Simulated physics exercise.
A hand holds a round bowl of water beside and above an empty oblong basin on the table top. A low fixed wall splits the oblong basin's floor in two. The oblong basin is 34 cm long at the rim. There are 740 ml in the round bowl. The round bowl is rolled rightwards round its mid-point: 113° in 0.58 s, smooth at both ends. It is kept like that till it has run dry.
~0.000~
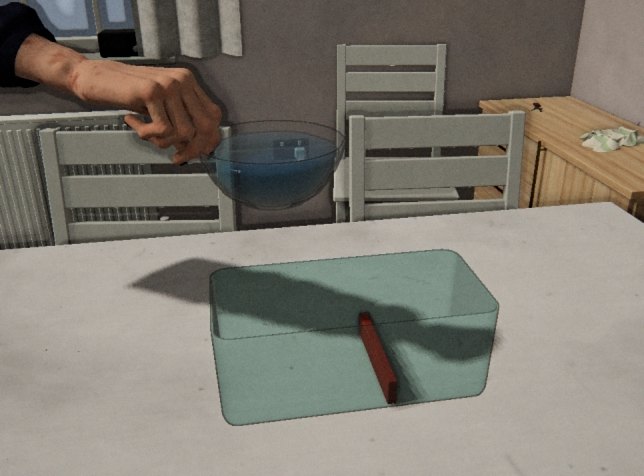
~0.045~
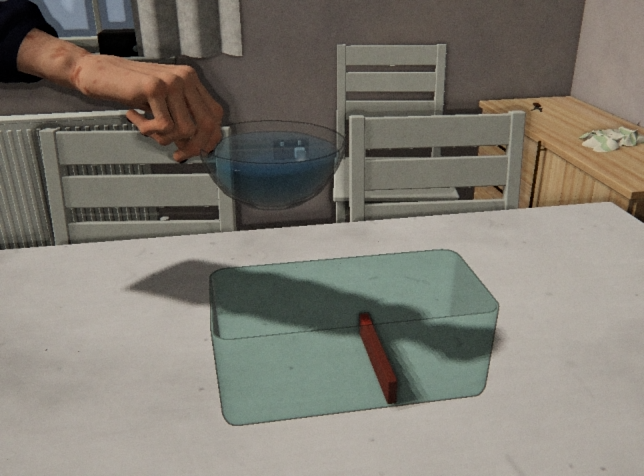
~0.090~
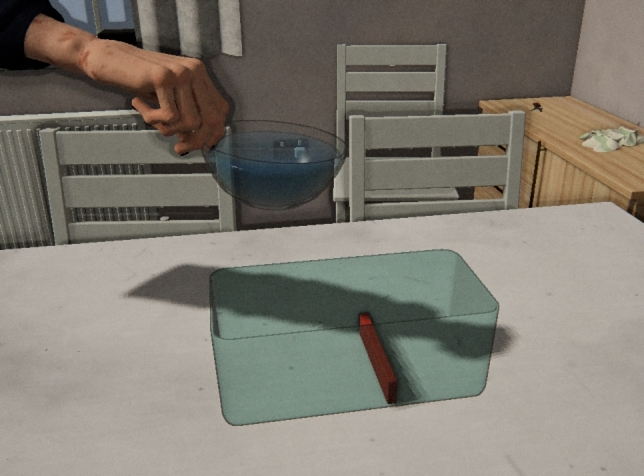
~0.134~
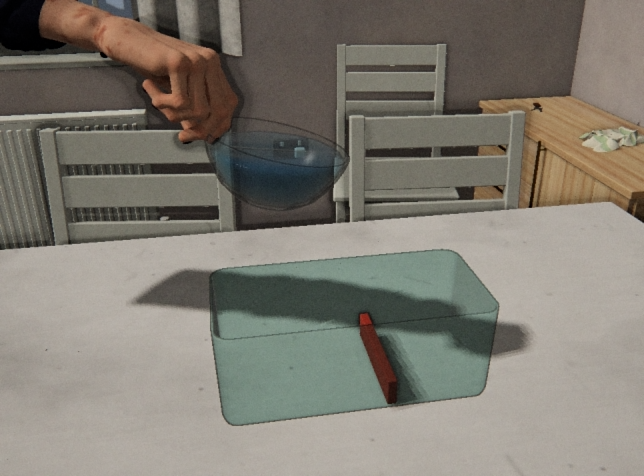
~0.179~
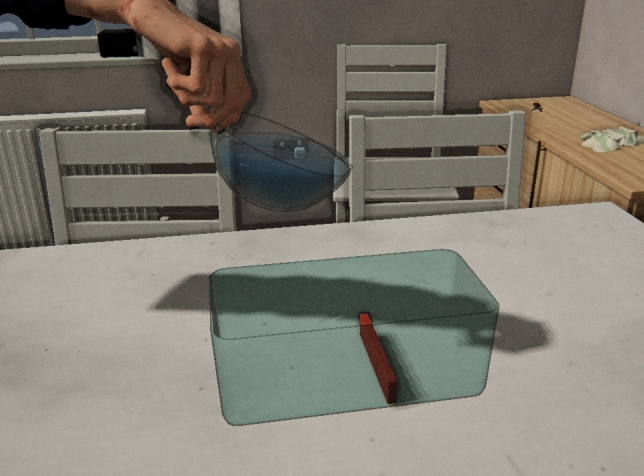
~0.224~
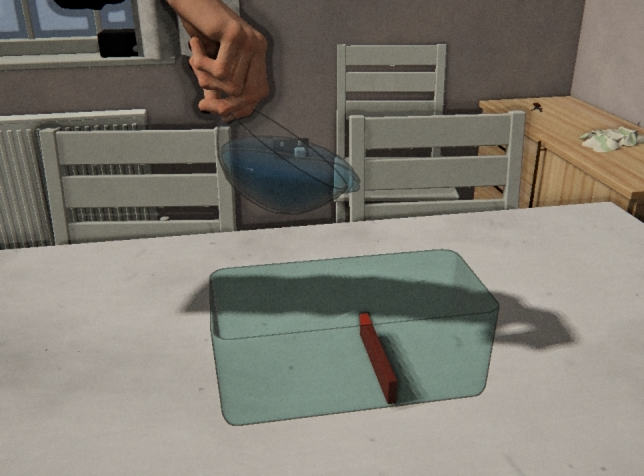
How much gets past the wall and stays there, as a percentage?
Roughly 47 per cent is past the wall.
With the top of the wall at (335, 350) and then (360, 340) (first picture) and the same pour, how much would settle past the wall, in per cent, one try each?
In turn about 75 and 65 per cent.
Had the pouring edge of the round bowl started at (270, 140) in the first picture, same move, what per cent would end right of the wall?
Then about 20 per cent.
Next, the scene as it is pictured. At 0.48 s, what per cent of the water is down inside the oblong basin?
Some 62 per cent.
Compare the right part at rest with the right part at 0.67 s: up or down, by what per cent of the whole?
It goes down by about 4.
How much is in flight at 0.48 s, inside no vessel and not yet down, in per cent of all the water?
Near 36 in a hundred.
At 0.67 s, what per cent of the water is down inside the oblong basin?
About 90 per cent.
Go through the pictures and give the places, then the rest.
It leans 0°; its right rim is at (343, 138); the water meets the walls at (202, 152) and (338, 144); the oblong basin's rim runs from (211, 304) to (477, 278); the wall's top is at (377, 346), in the first frame.
It leans 2°; its right rim is at (344, 140); the water meets the walls at (202, 151) and (338, 145), in the second frame.
It leans 7°; its right rim is at (346, 146); the water meets the walls at (204, 147) and (340, 148), in the third frame.
It leans 14°; its right rim is at (347, 155); the water meets the walls at (209, 144) and (343, 151), in the fourth frame.
It leans 25°; its right rim is at (347, 168); the water meets the walls at (214, 144) and (344, 159); 2 per cent is over the edge, in the fifth frame.
It leans 37°; its right rim is at (344, 183); the water meets the walls at (221, 149) and (326, 162); 10 per cent is over the edge, in the sixth frame.
Then, 0.48 s in, the tilt is 105° and 2 per cent is still to pour, 16 is left of the wall and 46 right of it.
Then, 0.67 s in, the tilt is 113° and 0 per cent is still to pour, 40 is left of the wall and 50 right of it.
Then, 0.87 s in, the tilt is 113° and 0 per cent is still to pour, 47 is left of the wall and 49 right of it.
Then, 1.08 s in, the tilt is 113° and 0 per cent is still to pour, 50 is left of the wall and 47 right of it.
Finally, 50 per cent lies left of the wall, 47 right of it and 3 outside.
